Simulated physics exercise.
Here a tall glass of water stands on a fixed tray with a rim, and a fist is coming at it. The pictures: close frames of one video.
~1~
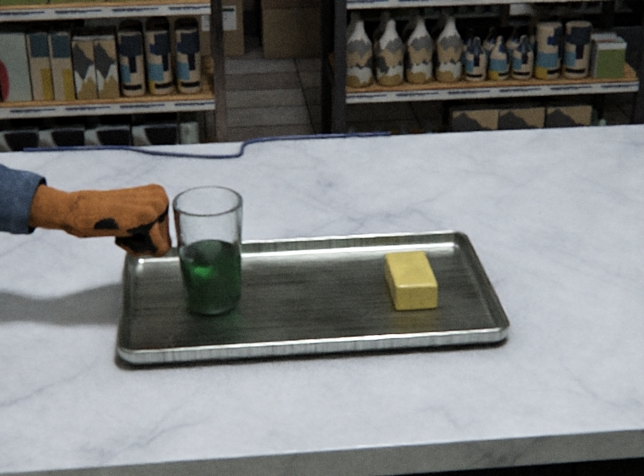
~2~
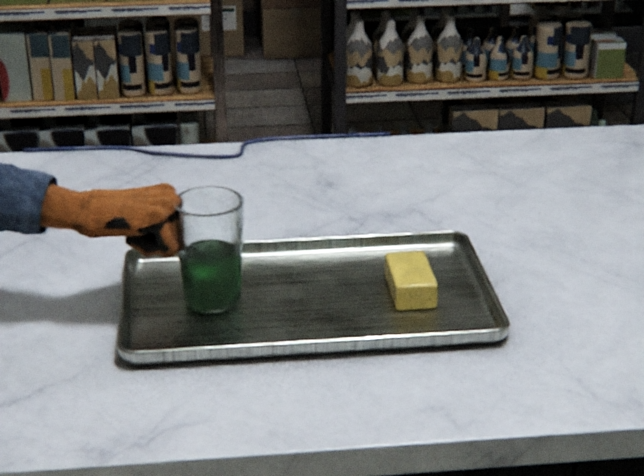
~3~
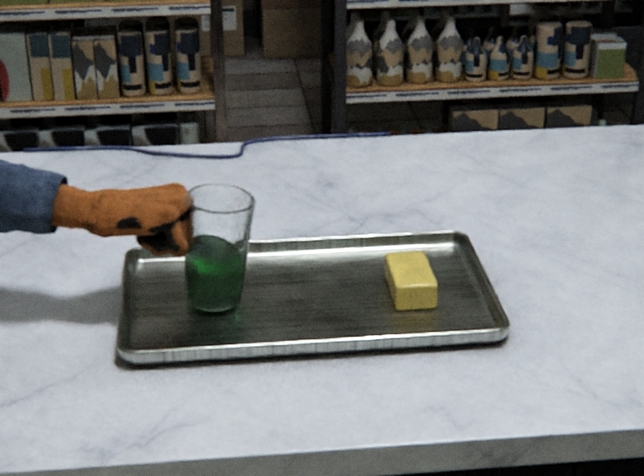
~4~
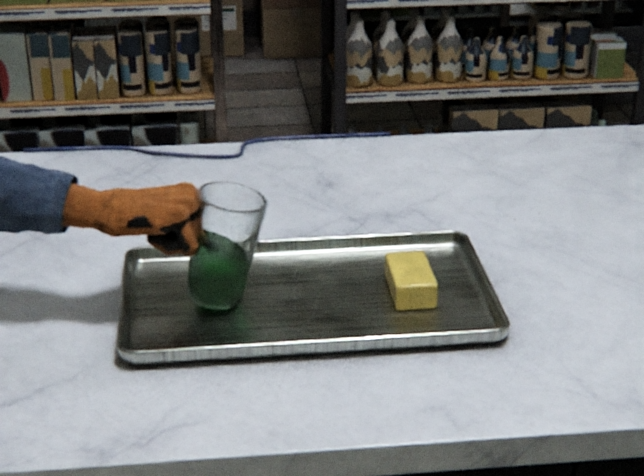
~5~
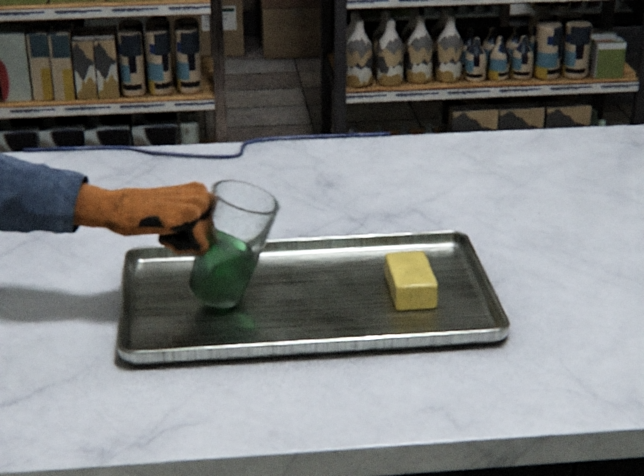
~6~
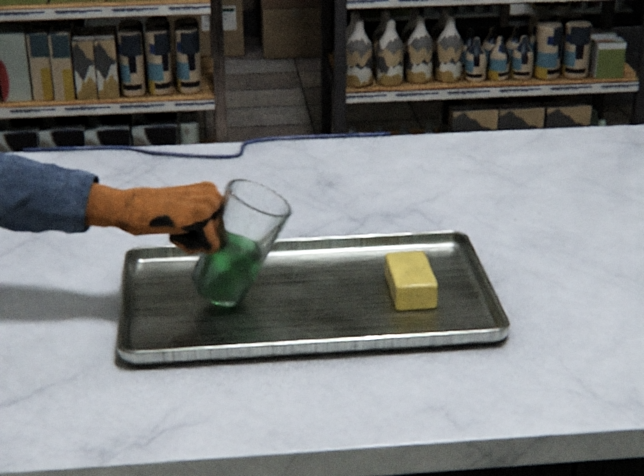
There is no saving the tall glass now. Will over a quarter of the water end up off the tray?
No.
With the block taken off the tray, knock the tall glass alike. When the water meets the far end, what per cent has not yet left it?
Around 55 percent.
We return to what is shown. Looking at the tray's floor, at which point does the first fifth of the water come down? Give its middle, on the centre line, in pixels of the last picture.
Impact centre, mid-line: Approx. (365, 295).
A moment on, the tall glass is falling and 100 per cent is in the glass, 0 on the tray and 0 above or beyond its rim.
Next, the tall glass lies on its side and 74 per cent is in the glass, 16 on the tray and 10 above or beyond its rim.
Then the tall glass lies on its side and 37 per cent is in the glass, 50 on the tray and 13 above or beyond its rim.
Later the tall glass lies on its side and 20 per cent is in the glass, 72 on the tray and 8 above or beyond its rim.
Finally, 92 per cent is held by tray and glass, 8 is off the tray.
